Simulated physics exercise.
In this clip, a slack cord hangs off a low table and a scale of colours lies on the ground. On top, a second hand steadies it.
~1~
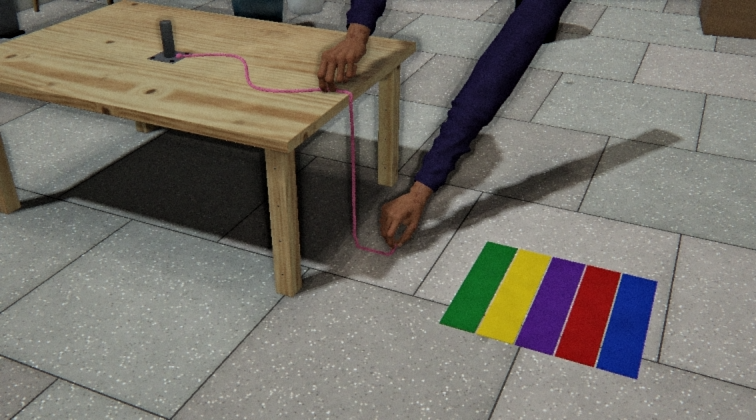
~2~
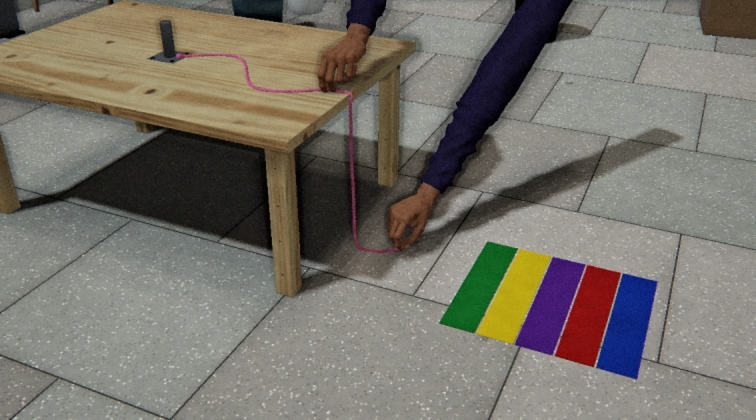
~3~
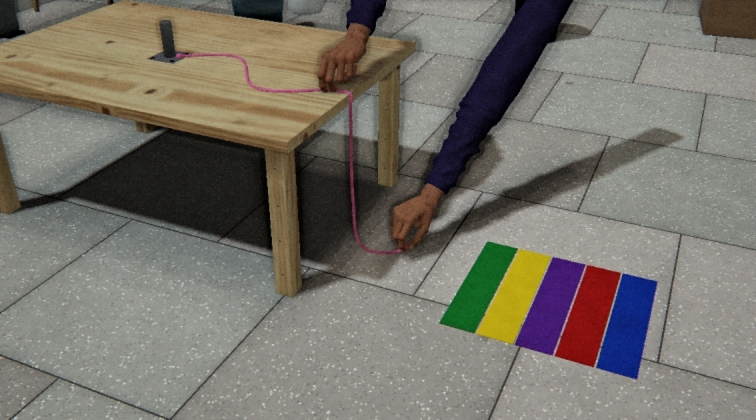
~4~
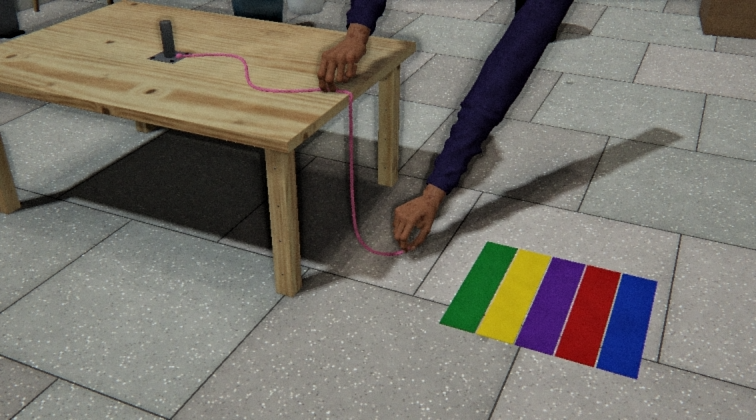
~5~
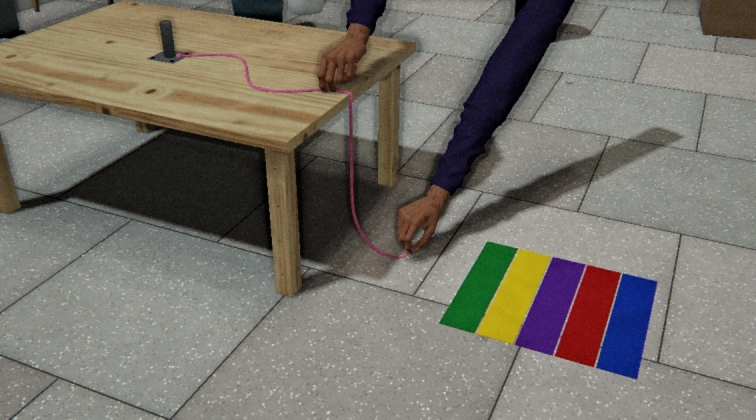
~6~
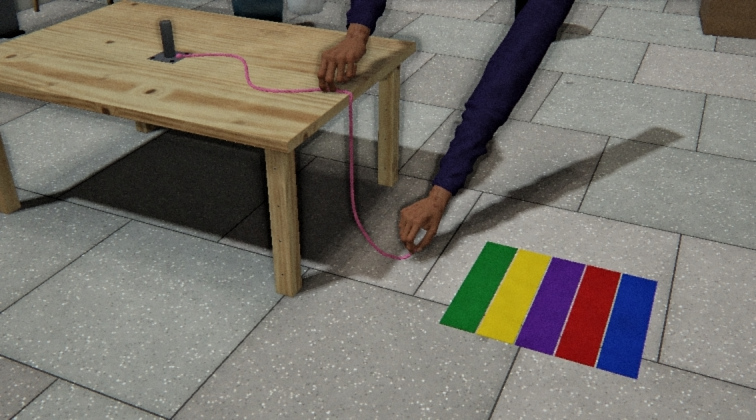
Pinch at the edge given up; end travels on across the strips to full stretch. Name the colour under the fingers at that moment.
Purple.
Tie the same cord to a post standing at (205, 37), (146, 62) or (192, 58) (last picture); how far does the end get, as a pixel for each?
Taking the tries in turn, you get (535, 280), (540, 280) and (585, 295).
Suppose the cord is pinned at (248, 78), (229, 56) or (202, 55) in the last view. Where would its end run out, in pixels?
For the three tries you'd see (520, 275), (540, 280) and (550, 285).
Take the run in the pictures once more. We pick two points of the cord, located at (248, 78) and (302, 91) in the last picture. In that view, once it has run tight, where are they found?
Result - first point (280, 79), second point (347, 94).
Soon after, end near (492, 269); over green.
After that, end near (533, 279); over yellow.
At the stop, end near (557, 285); over purple. Over purple.
